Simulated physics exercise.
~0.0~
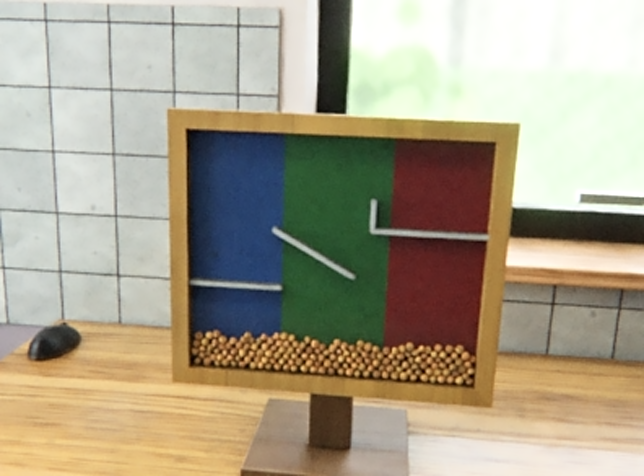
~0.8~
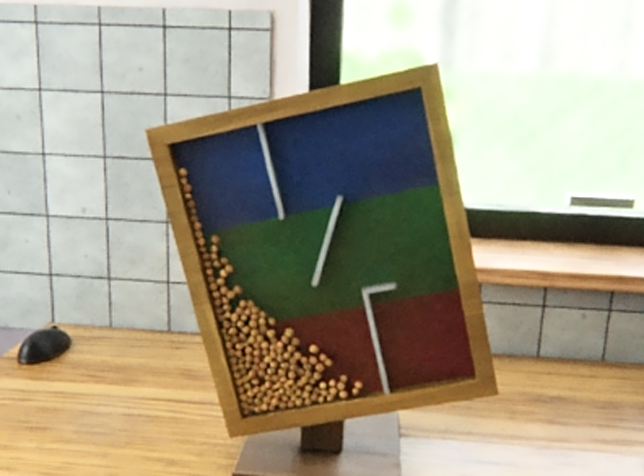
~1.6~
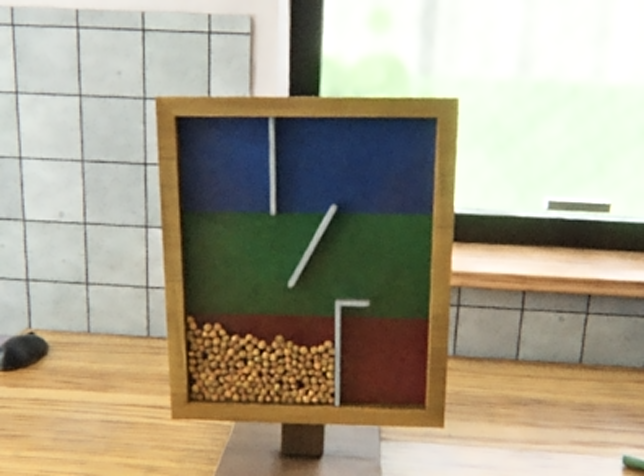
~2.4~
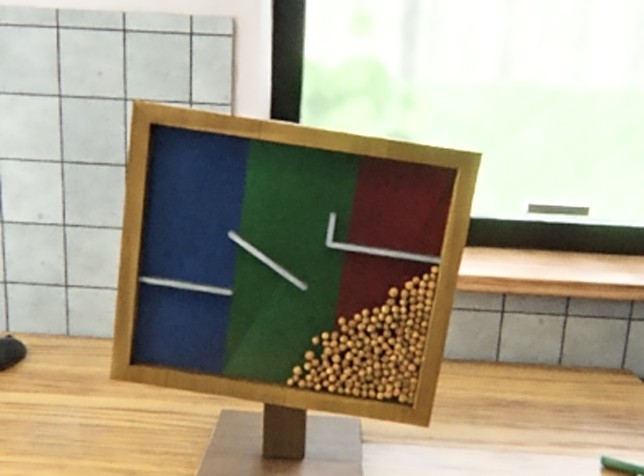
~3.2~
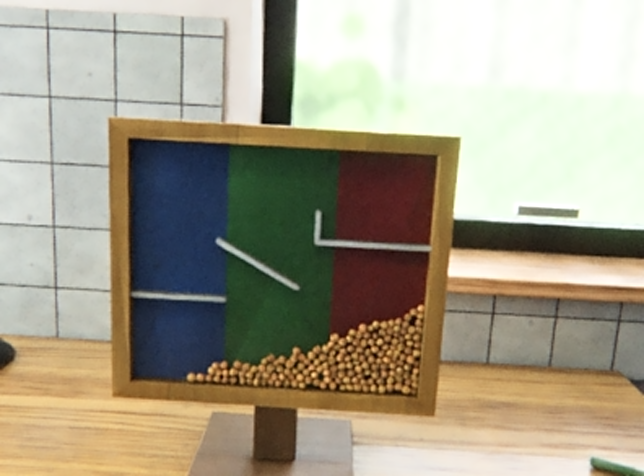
Wooden-framed box of beads turning clockwise onto its side, then swinging back level, the beads settling in a slope heaped beneath red.
